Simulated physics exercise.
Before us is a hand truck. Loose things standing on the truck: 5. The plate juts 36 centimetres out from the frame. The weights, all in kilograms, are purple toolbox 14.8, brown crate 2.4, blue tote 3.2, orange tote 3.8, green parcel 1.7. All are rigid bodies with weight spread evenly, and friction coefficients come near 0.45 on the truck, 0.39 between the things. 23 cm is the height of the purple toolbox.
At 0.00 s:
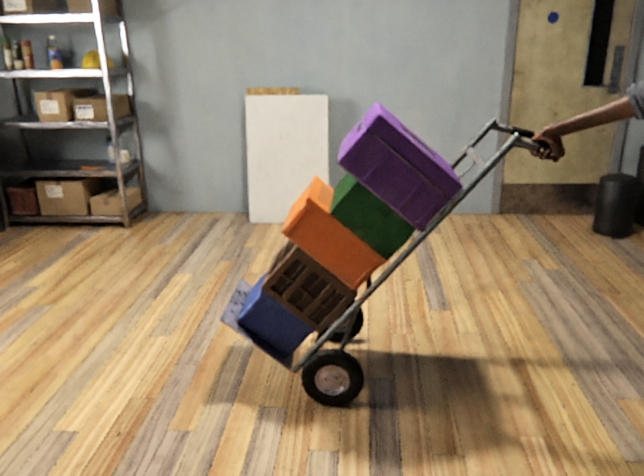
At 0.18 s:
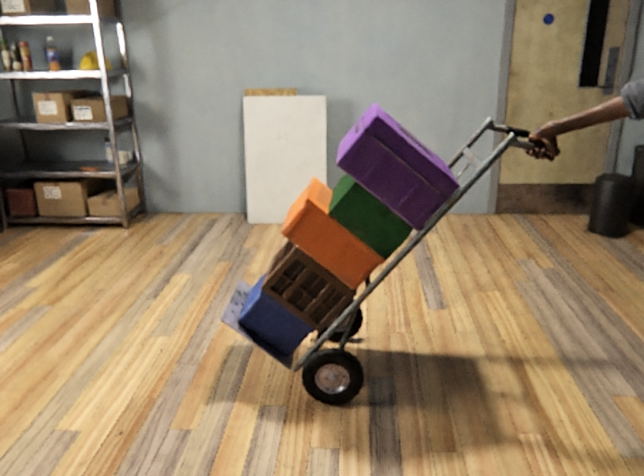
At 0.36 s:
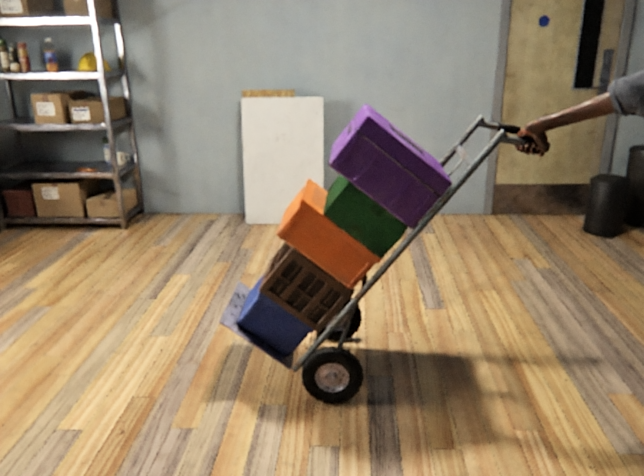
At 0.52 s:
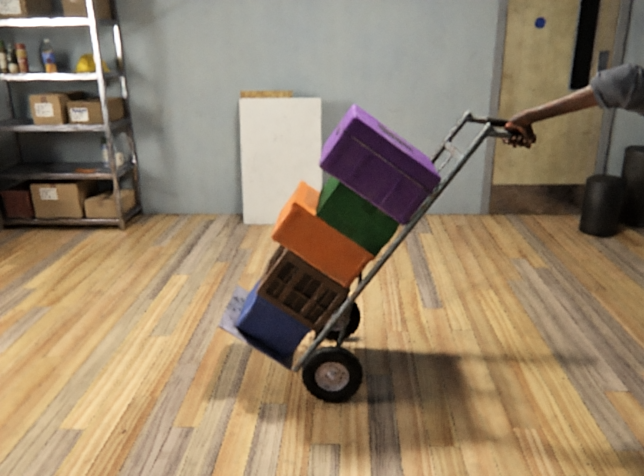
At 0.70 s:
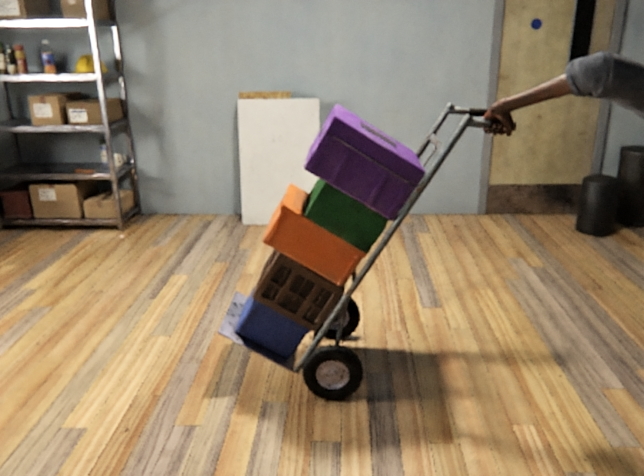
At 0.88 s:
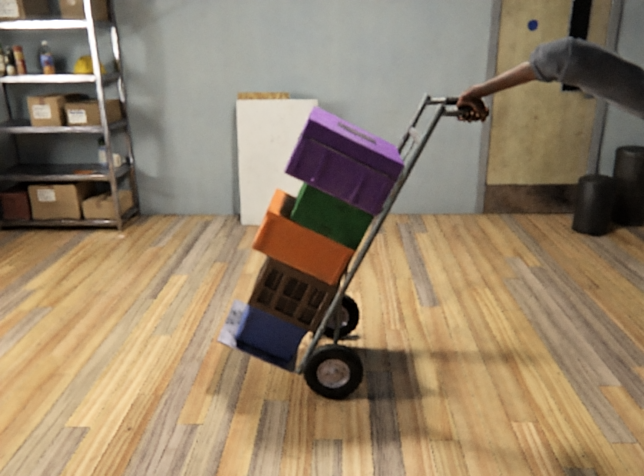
A storage room with a wood-plank floor and grey-blue wall is seen from the side, with metal shelving at left and a door at right. A tilted hand truck carries a blue tote lowest, then a brown crate, orange tote, green parcel and purple toolbox on top. A hand gripping the handle slowly swings the truck leftward toward upright, while the view shifts very slightly.
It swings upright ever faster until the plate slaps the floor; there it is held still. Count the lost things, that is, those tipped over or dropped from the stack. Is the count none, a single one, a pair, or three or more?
The count is three or more.
Around 1.98 s, truck upright; purple toolbox tipped 16° against what carries it near (194, 177); brown crate tipped 16° against what carries it near (251, 297); green parcel tipped 16° against what carries it.
Around 2.48 s, truck upright; purple toolbox, orange tote and green parcel now dropped from the stack; brown crate tipped 55° against what carries it near (202, 305); blue tote tipped 55° against what carries it.
Around 2.78 s, truck upright; brown crate now dropped from the stack; blue tote on its side.
Finally (3.6 s), dropped from the stack, purple toolbox, brown crate, orange tote and green parcel; on their side or leaning hard on the truck, blue tote. In the last view, brown crate near (167, 334).
